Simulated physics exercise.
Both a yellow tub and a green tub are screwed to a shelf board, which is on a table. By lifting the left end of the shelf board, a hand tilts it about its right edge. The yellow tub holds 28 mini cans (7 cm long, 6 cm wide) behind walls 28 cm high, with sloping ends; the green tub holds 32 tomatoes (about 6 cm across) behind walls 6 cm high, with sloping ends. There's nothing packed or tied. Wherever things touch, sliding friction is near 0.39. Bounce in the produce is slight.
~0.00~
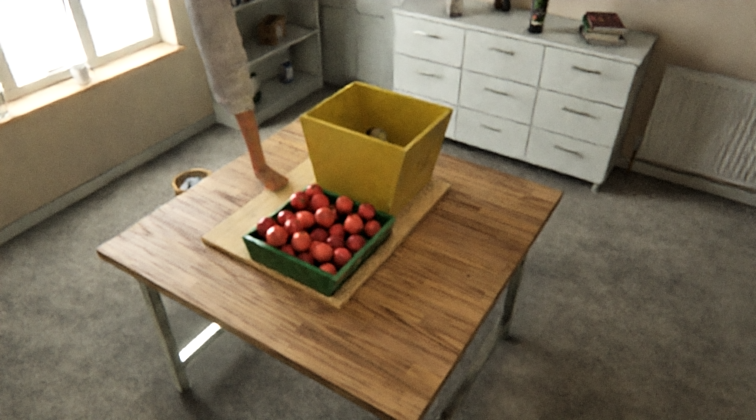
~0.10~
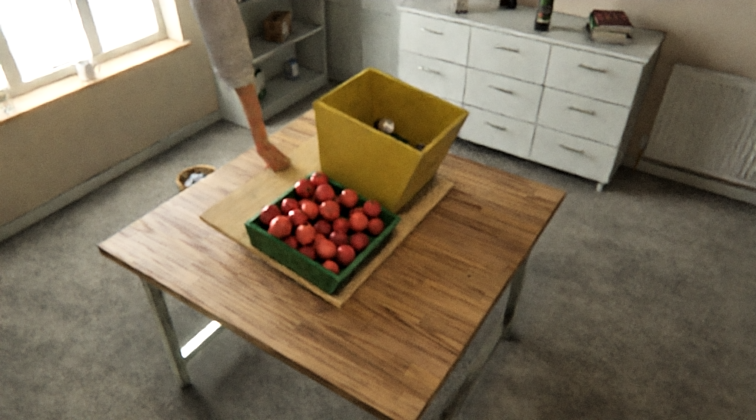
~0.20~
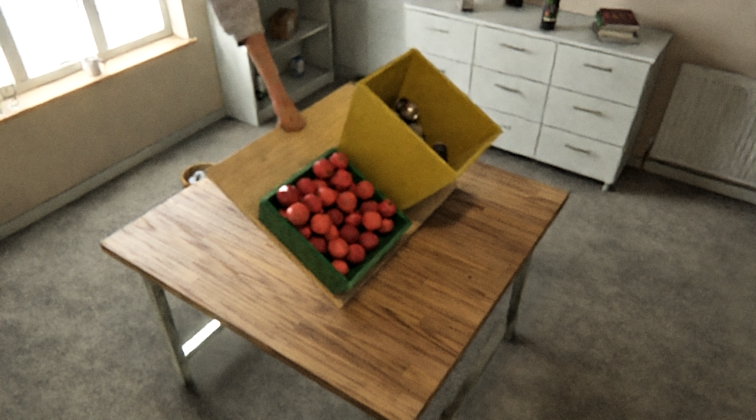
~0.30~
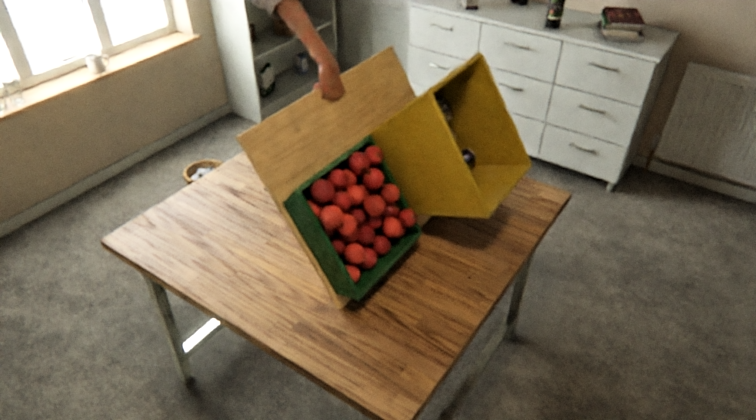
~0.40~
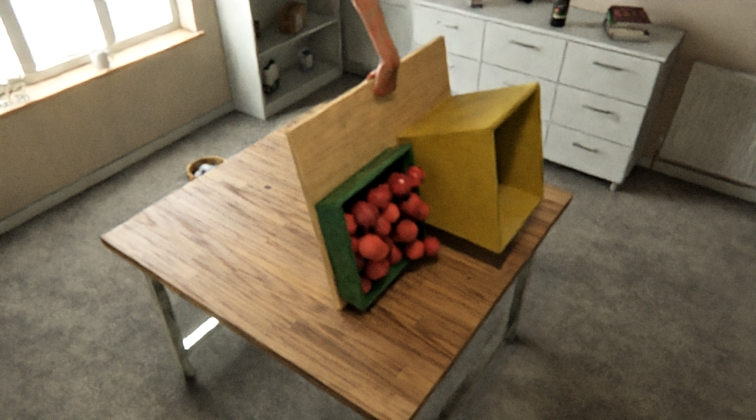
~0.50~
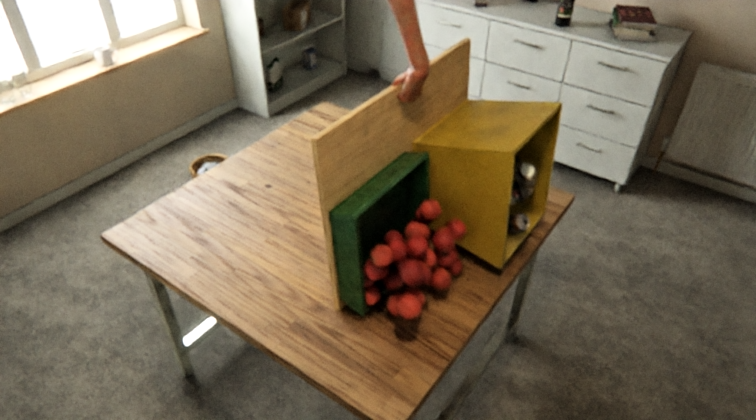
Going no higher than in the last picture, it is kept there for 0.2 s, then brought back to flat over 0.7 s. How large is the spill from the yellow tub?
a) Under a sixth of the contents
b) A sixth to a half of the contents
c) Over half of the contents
c.
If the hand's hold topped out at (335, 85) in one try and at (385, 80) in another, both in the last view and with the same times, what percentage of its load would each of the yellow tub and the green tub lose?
The yellow tub would lose 0 per cent in the first try and 40 per cent in the second, the green tub 50 and then 100 per cent.
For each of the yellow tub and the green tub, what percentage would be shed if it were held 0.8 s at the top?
That would cost yellow tub 80 per cent of its load and green tub 100 per cent.
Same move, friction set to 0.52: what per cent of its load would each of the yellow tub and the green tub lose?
Yellow tub 60, green tub 100 per cent.
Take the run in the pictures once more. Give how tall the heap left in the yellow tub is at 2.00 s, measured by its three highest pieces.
I'd say near 7 cm.
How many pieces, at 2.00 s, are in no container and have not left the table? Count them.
Roughly 10.
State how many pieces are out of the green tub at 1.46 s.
Green tub - about 30 out by that time.
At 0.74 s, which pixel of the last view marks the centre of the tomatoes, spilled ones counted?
In the last view, the centre sits near (460, 314).
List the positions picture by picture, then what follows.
In the first frame (each is followed by its nearest rim corner in this view; the camera moves round a little), yellow tub, (403, 149); green tub, (333, 277); 0° from level; none out.
In the second frame, yellow tub, (419, 153); green tub, (337, 278); 9° from level.
In the third frame, yellow tub, (455, 174); green tub, (348, 284); 30° from level.
In the fourth frame, yellow tub, (488, 213); green tub, (359, 295); 56° from level.
In the fifth frame, yellow tub, (502, 249); green tub, (365, 307); 77° from level; 8 out, the lowest tomato at (431, 246).
In the sixth frame, yellow tub, (503, 265); green tub, (365, 312); 86° from level; 20 out, the lowest tomato at (453, 266).
After 0.74 s, tilt 85°; yellow tub 15 in, 13 out and green tub 1 in, 31 out.
After 1.04 s, tilt 45°; yellow tub 10 in, 18 out and green tub 0 in, 32 out.
After 1.46 s, tilt 0°; yellow tub 10 in, 18 out and green tub 0 in, 32 out.
When it is over (at 2.00 s), yellow tub 10 in, 18 out and green tub 0 in, 32 out. Asked share, 18 of 28, 64 per cent.
